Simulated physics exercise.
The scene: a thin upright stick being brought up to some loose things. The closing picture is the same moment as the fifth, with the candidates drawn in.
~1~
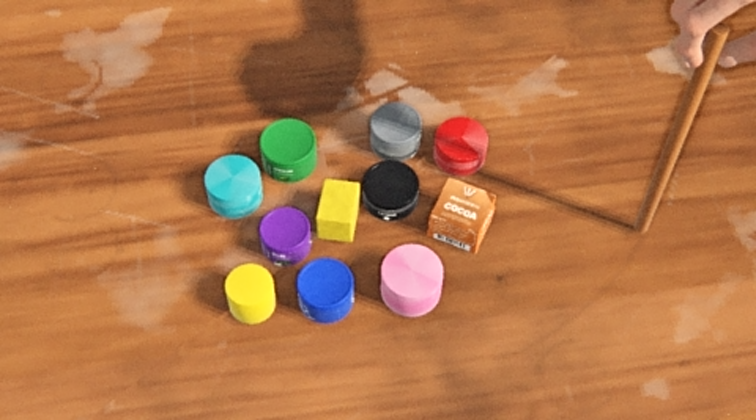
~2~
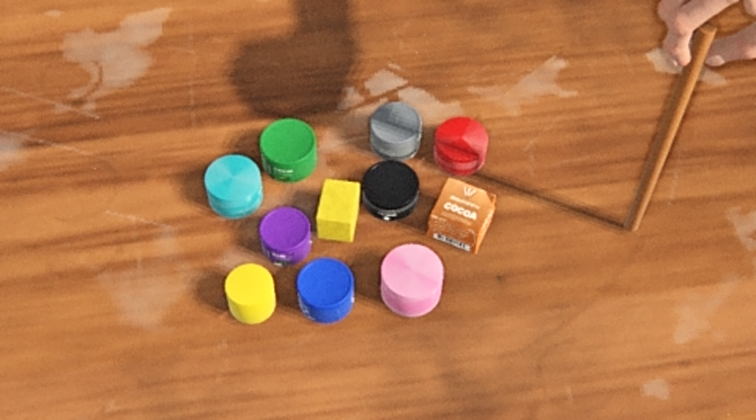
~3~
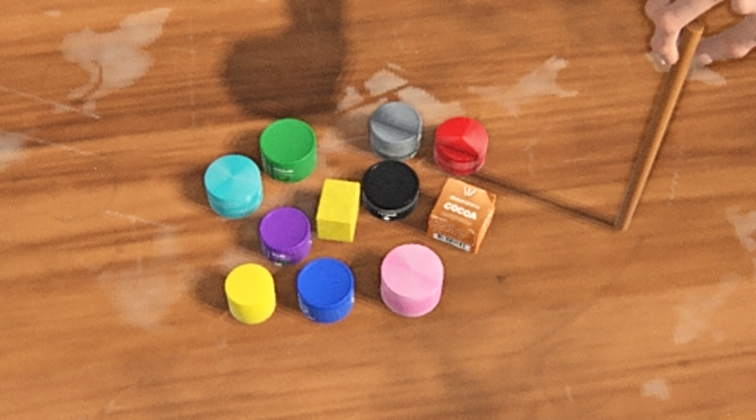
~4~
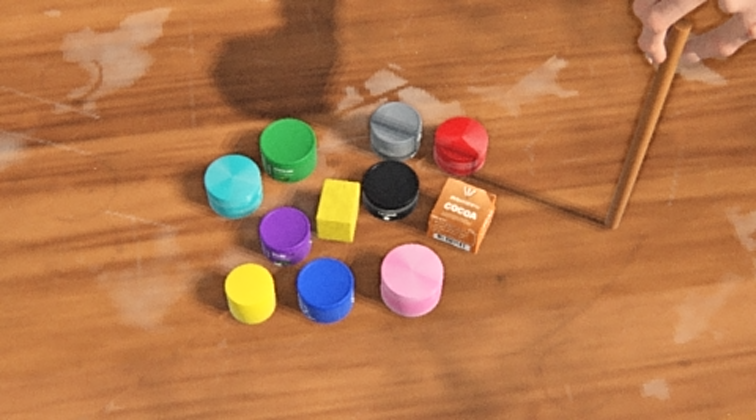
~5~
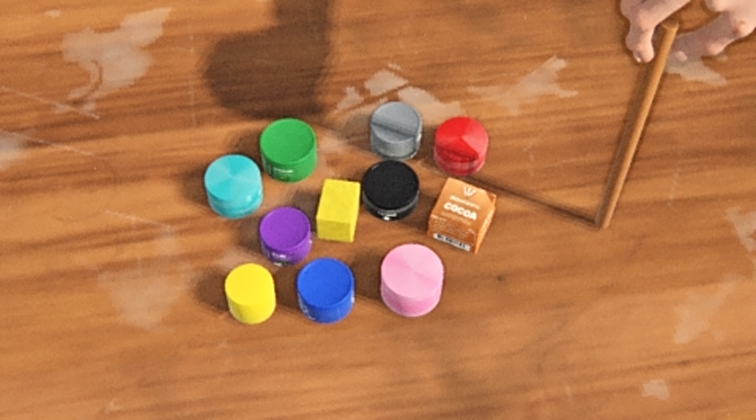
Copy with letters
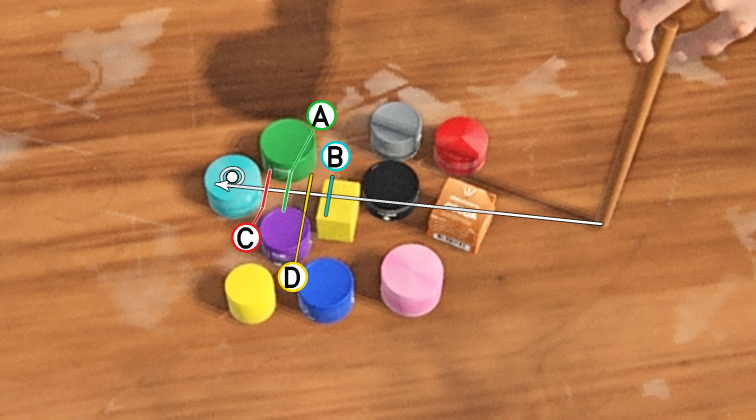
A worn wooden tabletop with pale patches is seen from above at a steep angle by a still camera. Green, turquoise, purple, grey, red, black, blue and pink round containers stand loosely grouped with a yellow pot at lower left, a yellow block in the middle and an orange cocoa packet at right. From the upper right, a hand slides a thin brown upright stick slowly leftward, narrowing its gap to the packet, while the grouped things stay still.
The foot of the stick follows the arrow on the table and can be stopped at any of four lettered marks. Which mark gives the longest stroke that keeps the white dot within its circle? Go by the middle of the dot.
C.
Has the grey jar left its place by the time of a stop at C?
No.
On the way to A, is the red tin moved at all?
No.
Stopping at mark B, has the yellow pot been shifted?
No.
On the marked copy, A at (288, 192); B at (329, 195); C at (266, 189); D at (308, 194); the arrow from (601, 224) to (217, 184); the white dot at (232, 177).
With C. Early on, foot of the stick (480, 212); orange packet (444, 219).
Further on, foot of the stick (361, 200); black tub (340, 169); orange packet (406, 228).
At the end, foot of the stick (266, 191); black tub (335, 160); orange packet (406, 228); the dot is still in its ring.
As for the rest, A keeps the dot in but is short; B keeps the dot in but is short; D keeps the dot in but is short.
